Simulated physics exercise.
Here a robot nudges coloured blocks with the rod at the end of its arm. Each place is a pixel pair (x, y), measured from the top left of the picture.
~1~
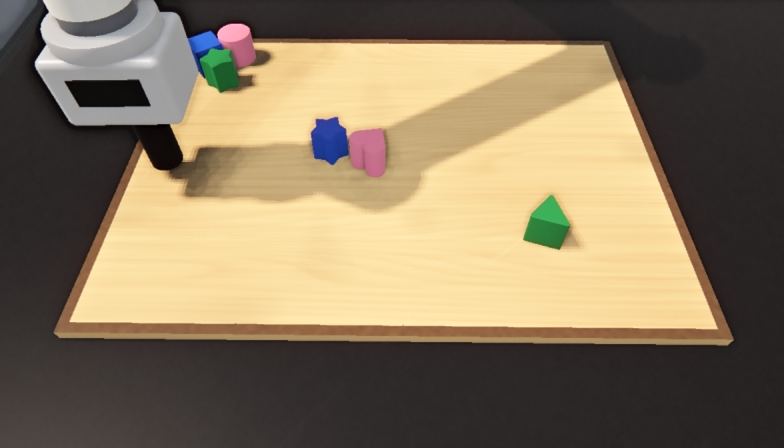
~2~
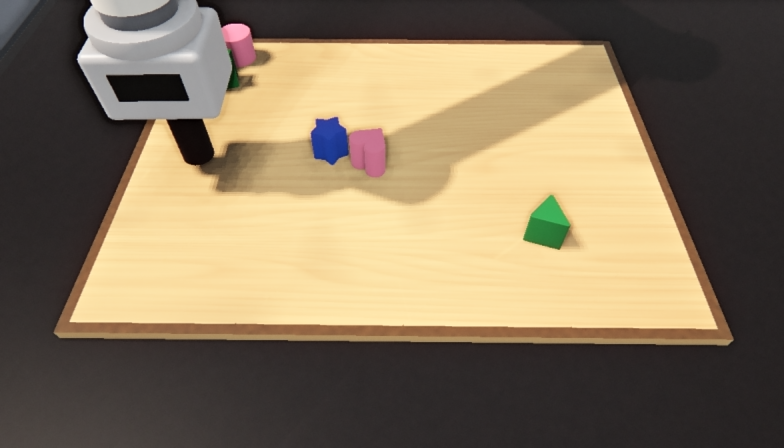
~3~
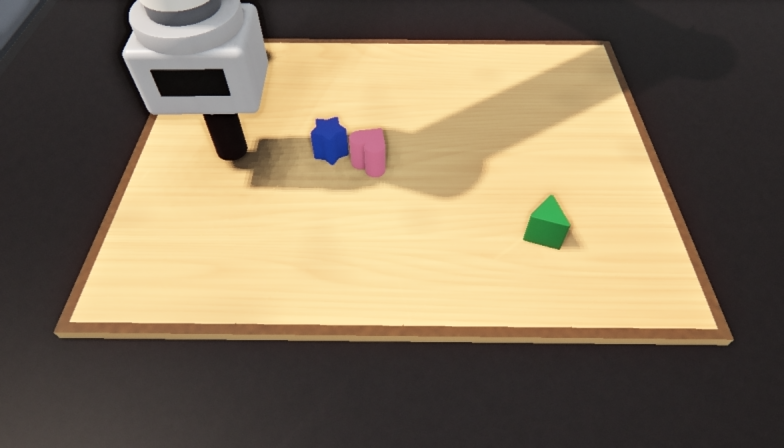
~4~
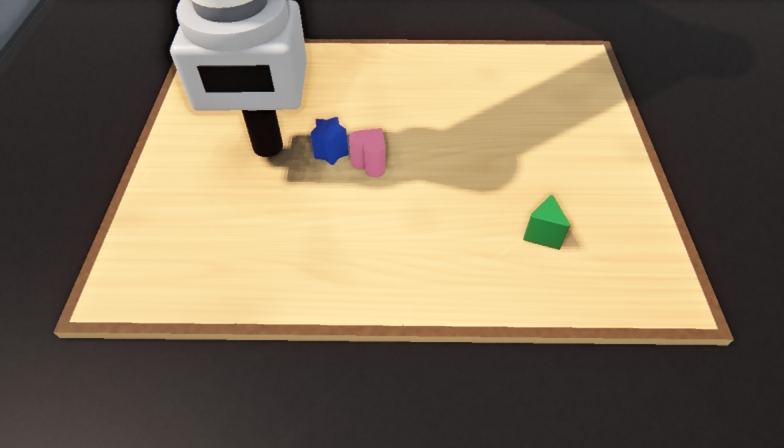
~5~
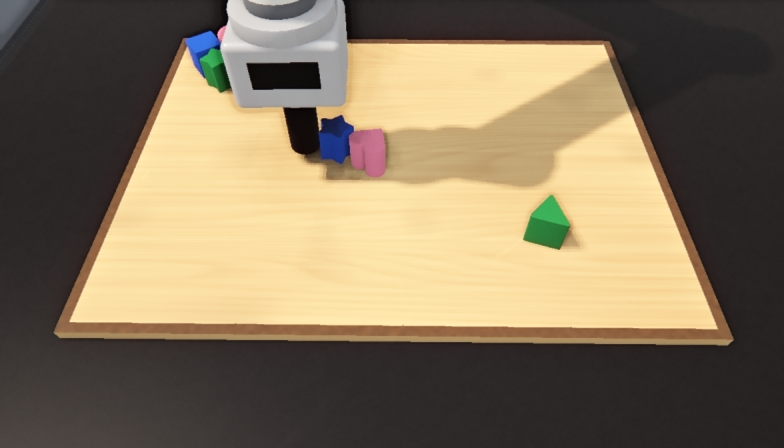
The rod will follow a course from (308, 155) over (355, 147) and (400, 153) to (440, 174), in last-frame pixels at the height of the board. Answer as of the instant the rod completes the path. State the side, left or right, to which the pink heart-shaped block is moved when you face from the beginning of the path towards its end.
Displaced right.
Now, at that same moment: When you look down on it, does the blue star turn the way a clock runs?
My answer is no.
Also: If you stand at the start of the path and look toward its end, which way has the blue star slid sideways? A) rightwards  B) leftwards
Answer: B.
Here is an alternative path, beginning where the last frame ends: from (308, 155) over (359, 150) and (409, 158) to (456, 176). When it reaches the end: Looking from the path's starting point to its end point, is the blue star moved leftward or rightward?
Sideways shift: Left.
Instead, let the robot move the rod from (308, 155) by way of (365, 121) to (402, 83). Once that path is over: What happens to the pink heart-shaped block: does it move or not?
At the moment the path ends, the pink heart-shaped block no longer stands where it did.
What follows on the original path. One third of the way, rod at (354, 136); blue star at (382, 120); pink heart-shaped block at (401, 143), turned 45° clockwise.
Two thirds of the way, rod at (401, 143); blue star at (428, 121), turned 20° anticlockwise; pink heart-shaped block at (415, 148), turned 95° clockwise.
At the end, rod at (441, 164); blue star at (443, 123), turned 60° anticlockwise; pink heart-shaped block at (431, 168), turned 170° clockwise.
